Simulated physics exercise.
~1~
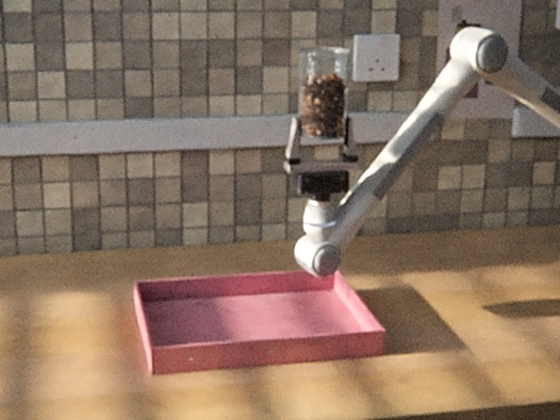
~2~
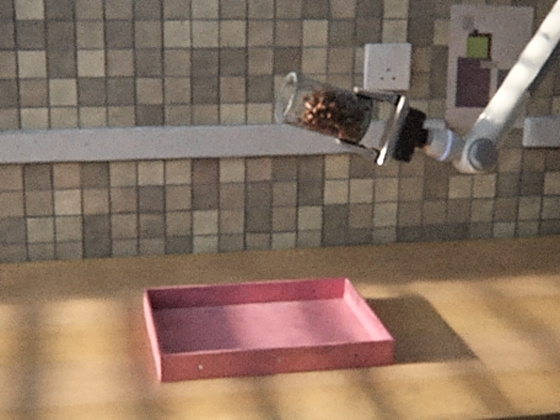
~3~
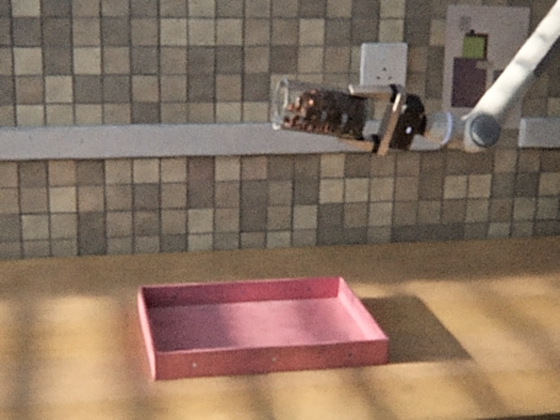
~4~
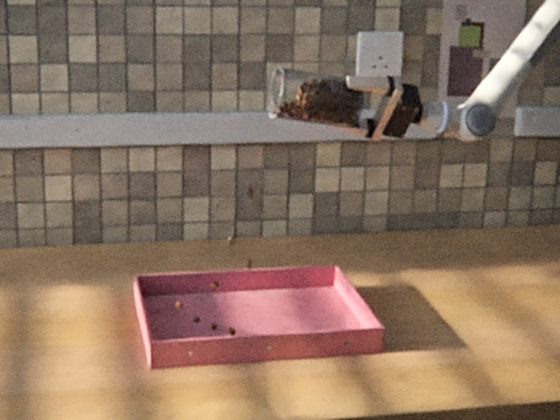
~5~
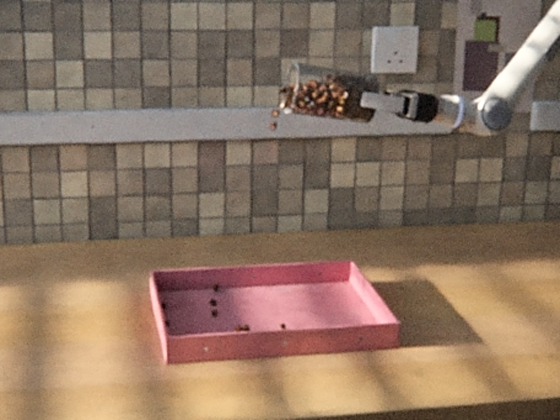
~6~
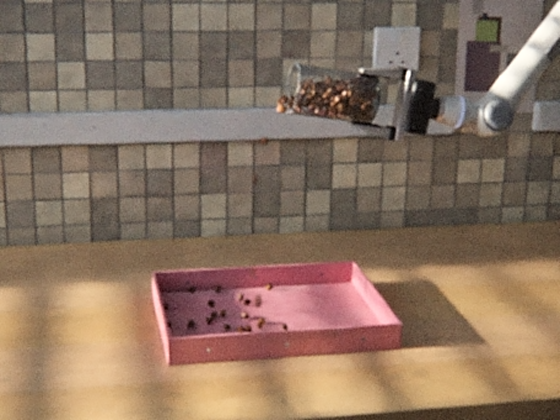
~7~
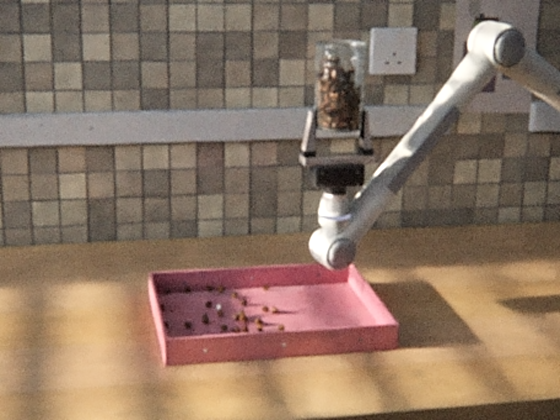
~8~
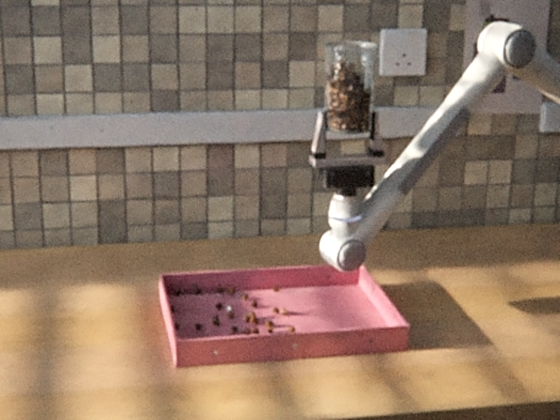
To begin with, a robotic arm holds a clear cup of small brown pellets upright above a shallow pink tray on a wooden table, in front of a tiled wall. The arm then swings the cup over onto its side, its mouth pointing left. At first the pellets stay in, but soon a few drop from the mouth into the tray. More follow while the cup stays tipped, scattering mostly across the tray's left and middle. Finally the arm turns the cup upright again, with most pellets still inside and a sparse scatter left in the tray.
